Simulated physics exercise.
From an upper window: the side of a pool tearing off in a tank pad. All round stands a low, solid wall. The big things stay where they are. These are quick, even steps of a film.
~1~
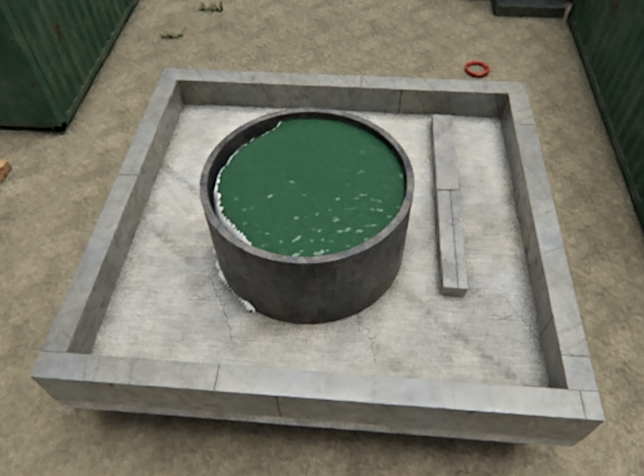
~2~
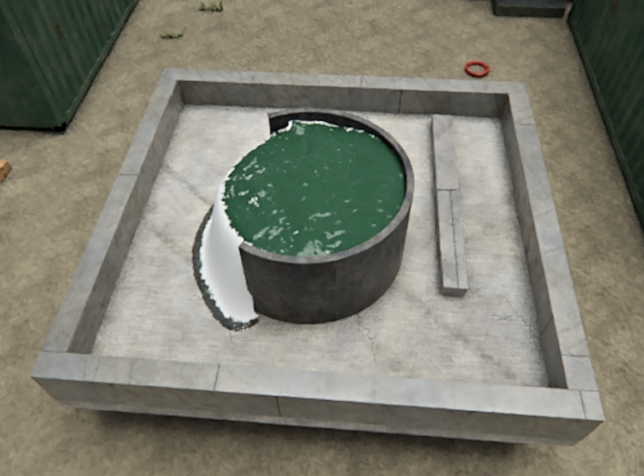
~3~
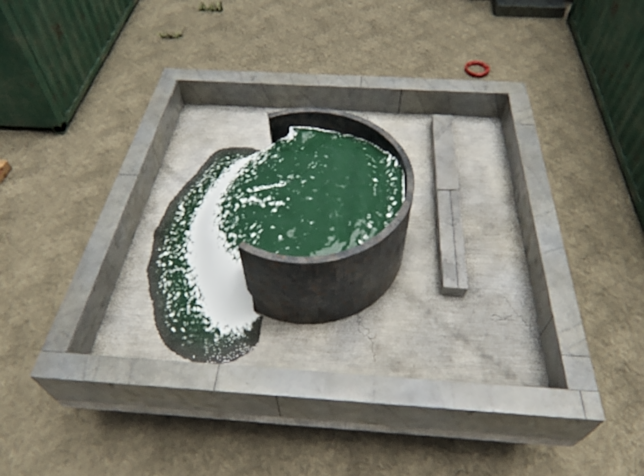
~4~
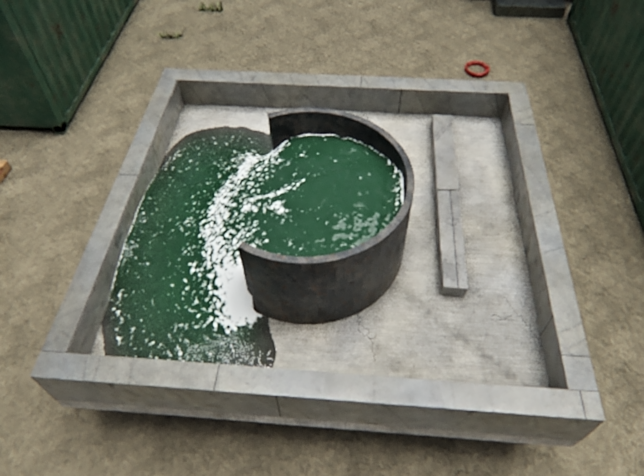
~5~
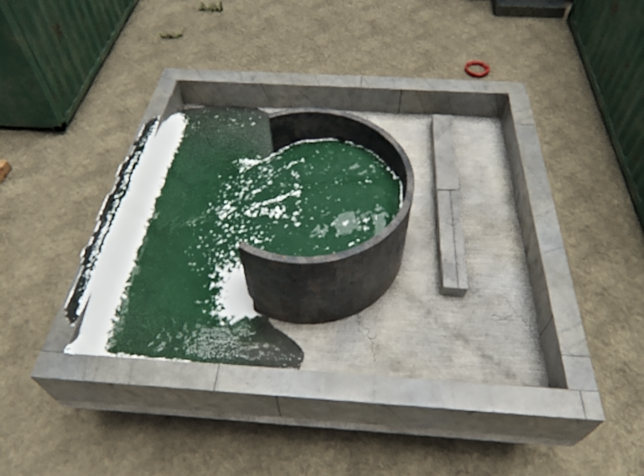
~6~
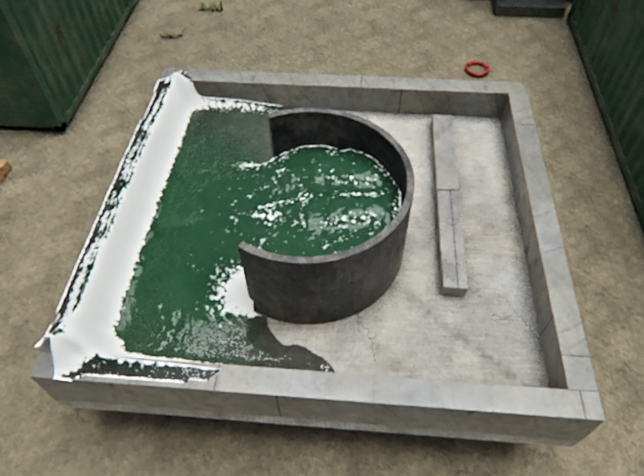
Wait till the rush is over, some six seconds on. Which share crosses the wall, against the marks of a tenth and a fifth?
Over the wall goes between a tenth and a fifth.
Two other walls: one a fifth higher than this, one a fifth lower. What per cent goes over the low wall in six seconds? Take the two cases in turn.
Near 8 and 22 in a hundred.
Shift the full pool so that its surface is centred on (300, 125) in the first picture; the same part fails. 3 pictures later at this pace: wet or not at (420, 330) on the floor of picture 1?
Verdict: No water.
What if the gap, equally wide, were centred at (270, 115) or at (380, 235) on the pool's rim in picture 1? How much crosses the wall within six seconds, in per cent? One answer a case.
About 12 and 16 per cent.
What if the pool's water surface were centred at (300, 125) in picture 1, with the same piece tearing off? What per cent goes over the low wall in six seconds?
Roughly 14 per cent.
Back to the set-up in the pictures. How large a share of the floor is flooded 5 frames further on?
About 50 per cent.
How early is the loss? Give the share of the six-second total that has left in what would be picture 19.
Close to 100 %.
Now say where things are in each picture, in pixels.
In the first picture, still water in the pool at (307, 182).
In the second picture, water pours out at (220, 214) and has run to (244, 323).
In the third picture, the front is at (212, 355), out from the gap at (221, 220).
In the fourth picture, the front is at (206, 134), out from the gap at (223, 225).
In the fifth picture, water pours out at (223, 227) and has run to (181, 115).
In the sixth picture, water pours out at (223, 227) and has run to (180, 76).
A moment on, water covers 45 % of the floor; the low wall has let 3 % over.
Next, water covers 45 % of the floor; the low wall has let 8 % over.
Then, water covers 70 % of the floor; the low wall has let 13 % over.
Later, water covers 80 % of the floor; the low wall has let 13 % over.
In the end, water covers 80 % of the floor; the low wall has let 14 % over.
